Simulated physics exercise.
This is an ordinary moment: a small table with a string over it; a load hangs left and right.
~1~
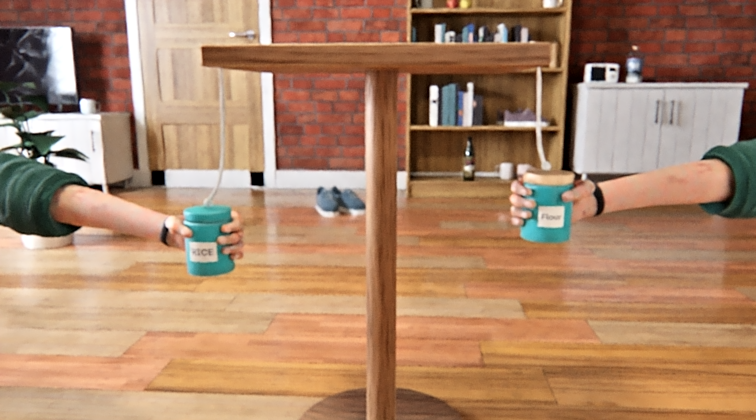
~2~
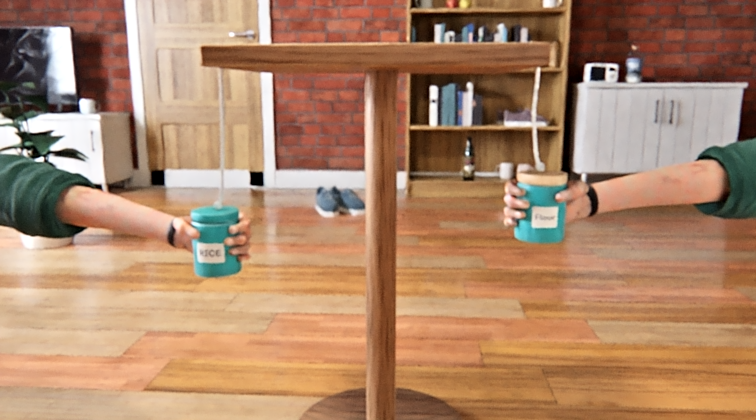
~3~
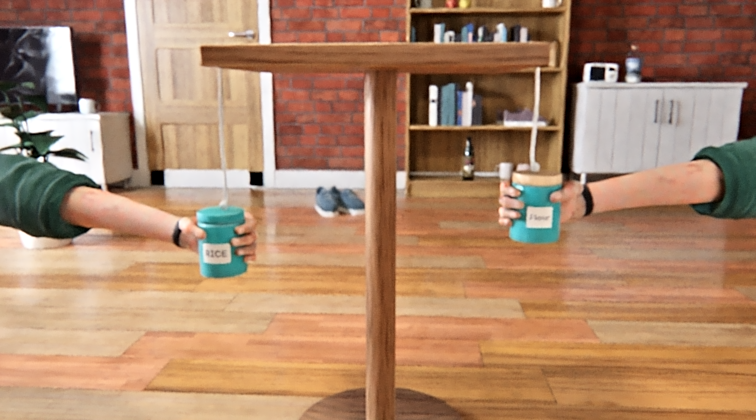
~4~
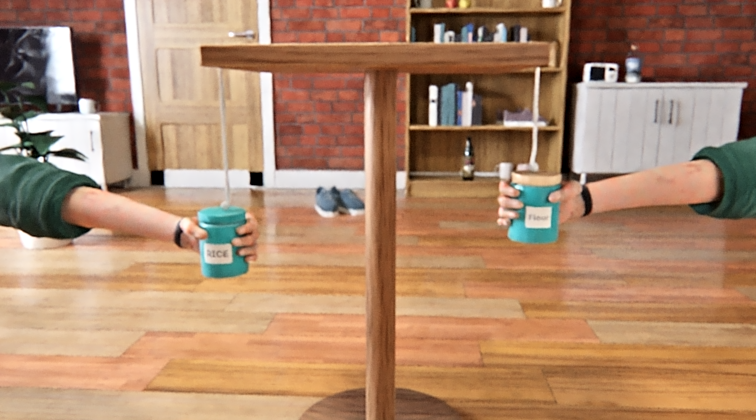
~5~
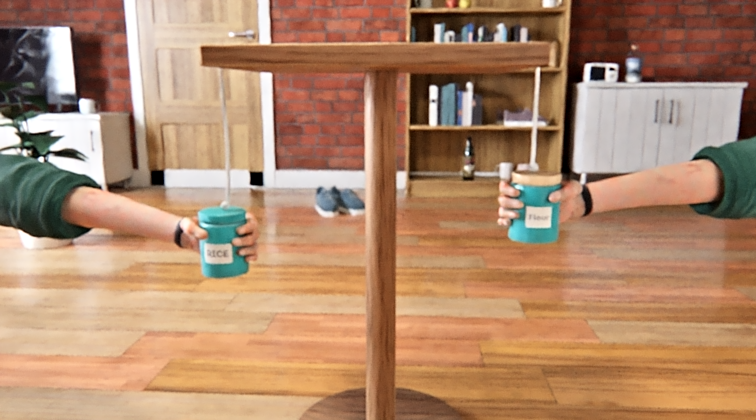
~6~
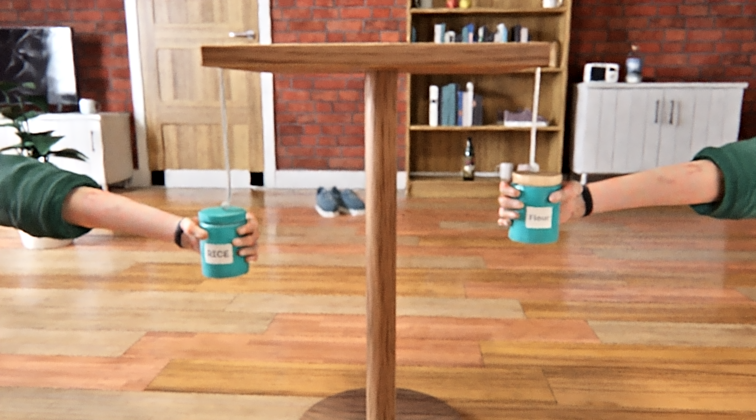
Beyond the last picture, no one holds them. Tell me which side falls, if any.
Neither side falls.
Then, 0.18 s past the final frame, left jar at the same height near (226, 243); right jar at the same height near (533, 208).
Then, 0.60 s past the final frame, left jar at the same height near (236, 244); right jar at the same height near (527, 208).
Then, 1.30 s past the final frame, left jar at the same height near (227, 244); right jar at the same height near (529, 208).
When it is over, left jar at the same height near (233, 244); right jar at the same height near (534, 209). The string hangs still.
